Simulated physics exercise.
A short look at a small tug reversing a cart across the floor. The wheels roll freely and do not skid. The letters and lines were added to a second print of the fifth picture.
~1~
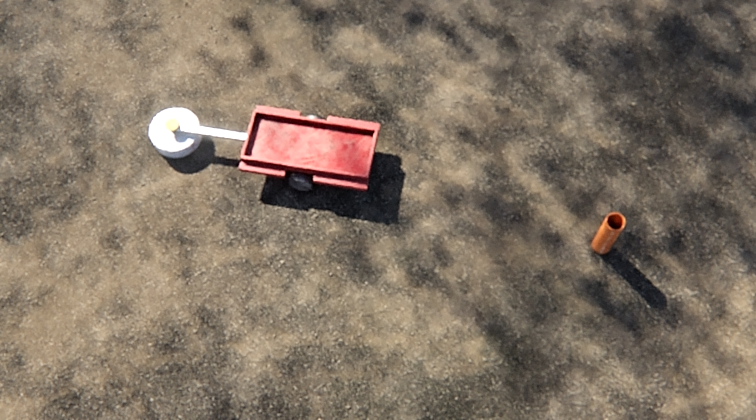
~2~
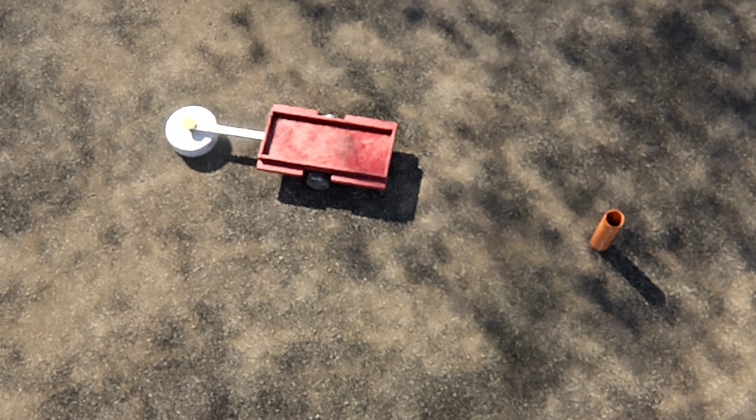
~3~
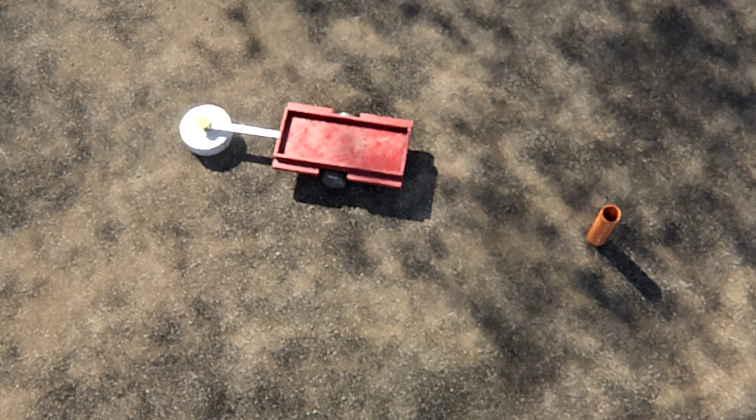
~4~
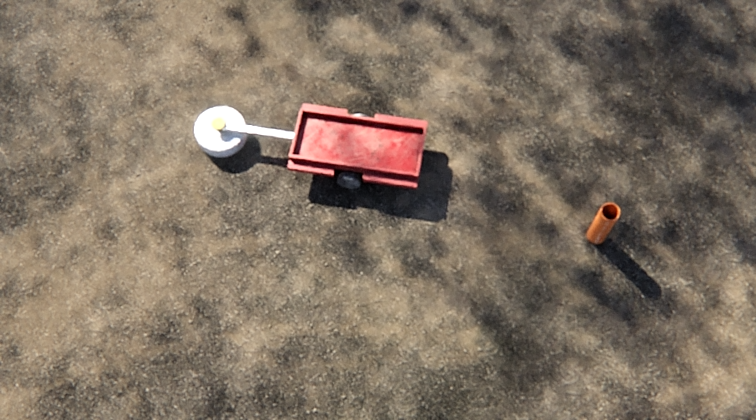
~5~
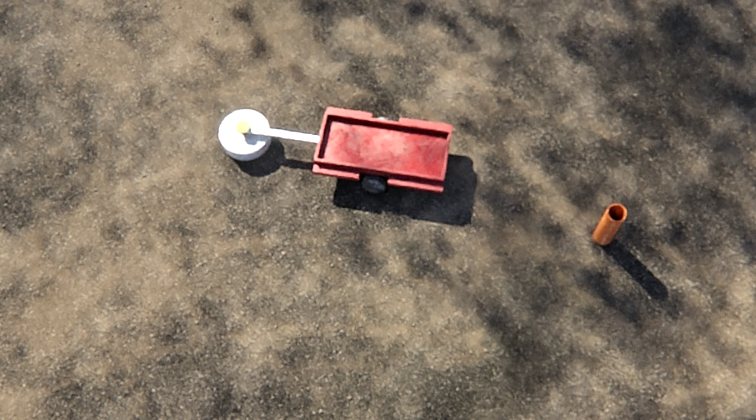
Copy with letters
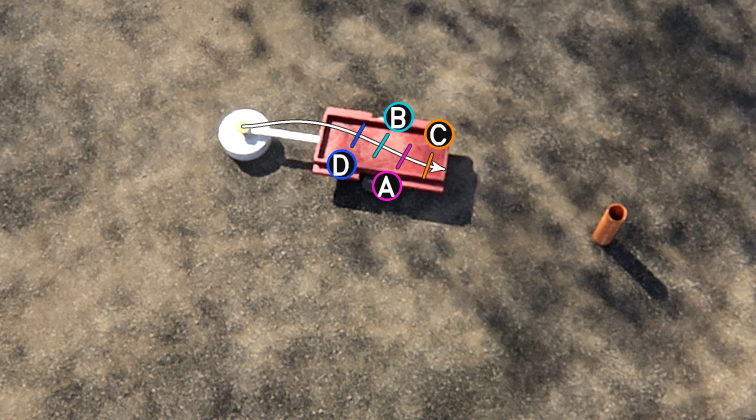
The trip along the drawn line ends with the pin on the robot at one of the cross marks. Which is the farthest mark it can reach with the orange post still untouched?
Up to mark B.
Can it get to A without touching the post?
No.
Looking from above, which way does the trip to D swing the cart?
Clockwise.
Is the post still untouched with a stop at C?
For that mark, no.
On the copy, A at (404, 156); B at (381, 146); C at (428, 166); D at (358, 135); the route from (243, 126) via (346, 131) to (444, 169).
On B. First, robot (295, 128), cart (431, 158).
Then, robot (341, 135), cart (478, 172).
Finally, robot (381, 152), cart (522, 185); nothing has been touched.
By contrast, A is too far, the post has been hit; C is too far, the post has been hit; D is safe but short.
